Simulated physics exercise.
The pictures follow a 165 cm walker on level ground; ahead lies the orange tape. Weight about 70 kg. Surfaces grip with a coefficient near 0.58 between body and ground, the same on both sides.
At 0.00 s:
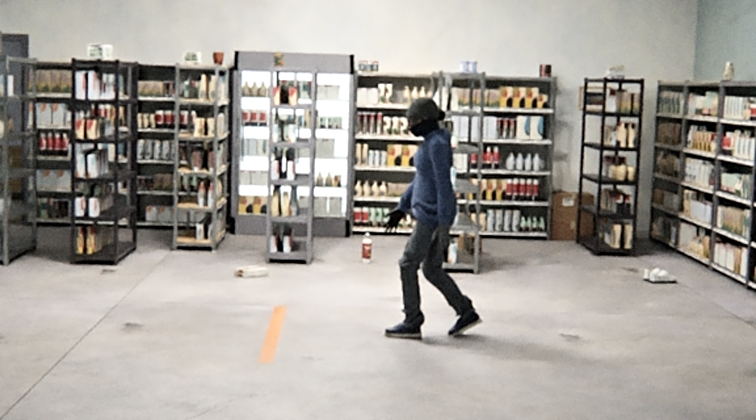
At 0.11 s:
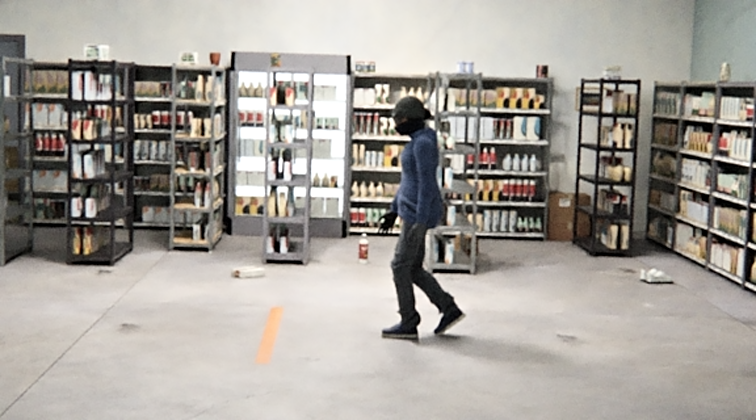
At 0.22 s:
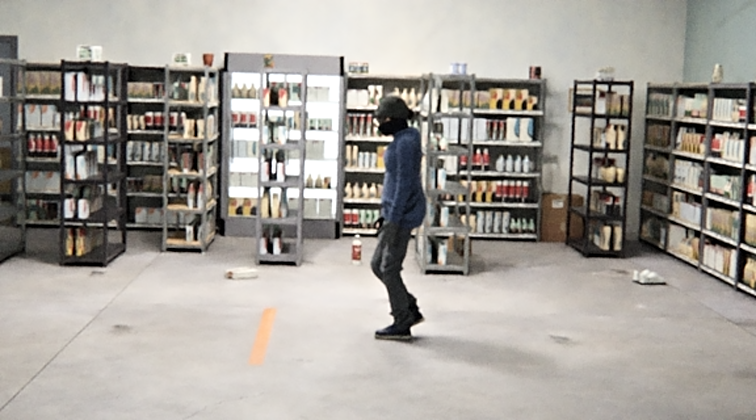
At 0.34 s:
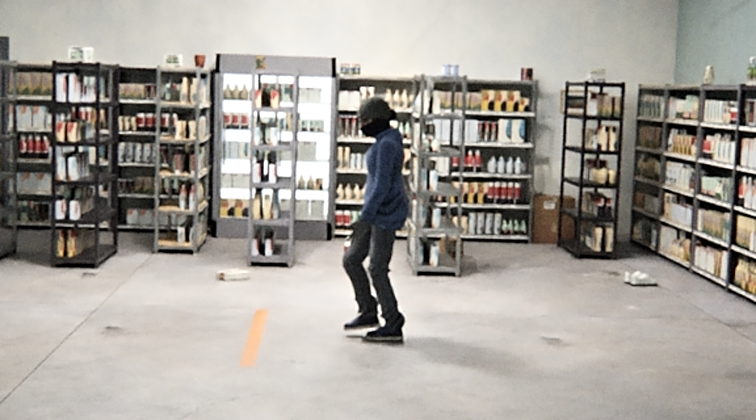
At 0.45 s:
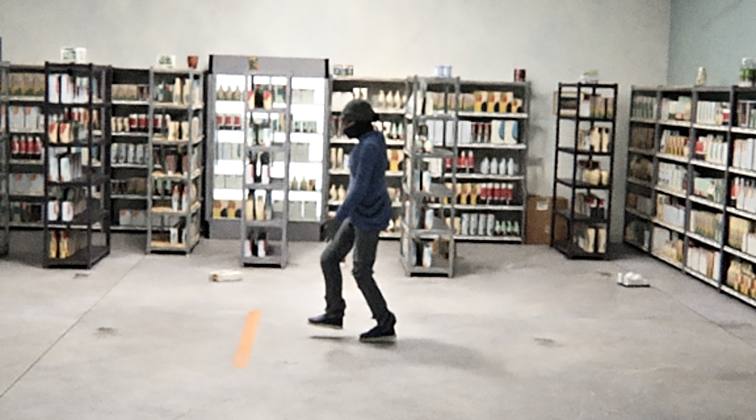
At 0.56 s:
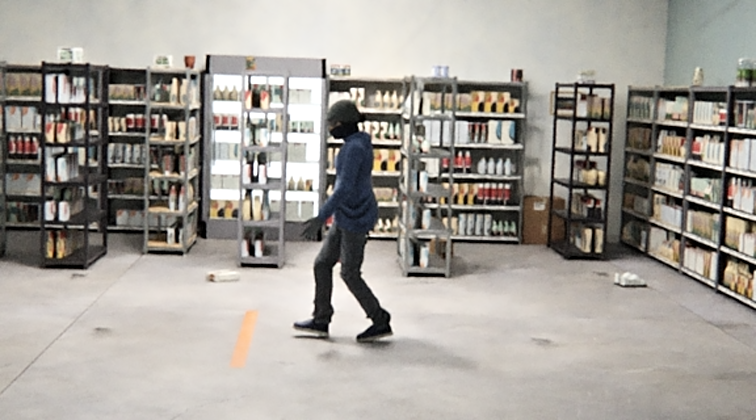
In a room lined with stocked shelves, a person in dark headgear walks left toward orange tape.
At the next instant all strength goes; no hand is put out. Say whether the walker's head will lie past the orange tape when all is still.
This time the walker's head stops short of the orange tape.
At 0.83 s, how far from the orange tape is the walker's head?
About 45 cm short of it.
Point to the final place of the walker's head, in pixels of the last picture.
Around (266, 306).
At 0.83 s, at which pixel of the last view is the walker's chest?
Around (327, 204).
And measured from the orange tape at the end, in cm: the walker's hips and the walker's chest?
Walker's hips 60 short, walker's chest 30 short.
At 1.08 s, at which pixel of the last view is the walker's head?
At about (275, 250).
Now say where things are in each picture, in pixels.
In the first frame, walker's head (431, 125), walker's chest (435, 162), walker's hips (435, 210), orange tape (268, 341).
In the second frame, walker's head (417, 124), walker's chest (421, 161), walker's hips (421, 209); hips 7 cm further on.
In the third frame, walker's head (400, 124), walker's chest (404, 161), walker's hips (404, 209); hips 14 cm further on.
In the fourth frame, walker's head (382, 125), walker's chest (387, 162), walker's hips (386, 210); hips 20 cm further on.
In the fifth frame, walker's head (365, 127), walker's chest (370, 164), walker's hips (369, 212); hips 27 cm further on.
In the sixth frame, walker's head (351, 128), walker's chest (356, 165), walker's hips (355, 213), orange tape (240, 345); hips 35 cm further on. Speed about 0.6 m/s.
After 0.83 s the walker's head is 47 cm short of the orange tape, near (321, 168) in the last picture's view.
After 1.08 s the walker's head is 18 cm short of the orange tape, near (275, 250) in the last picture's view.
After 1.38 s the walker's head is 11 cm short of the orange tape, near (264, 306) in the last picture's view.
When all is still (3.0 s), walker's hips stop short of the orange tape; walker's head stops short of the orange tape; walker's chest stops short of the orange tape.
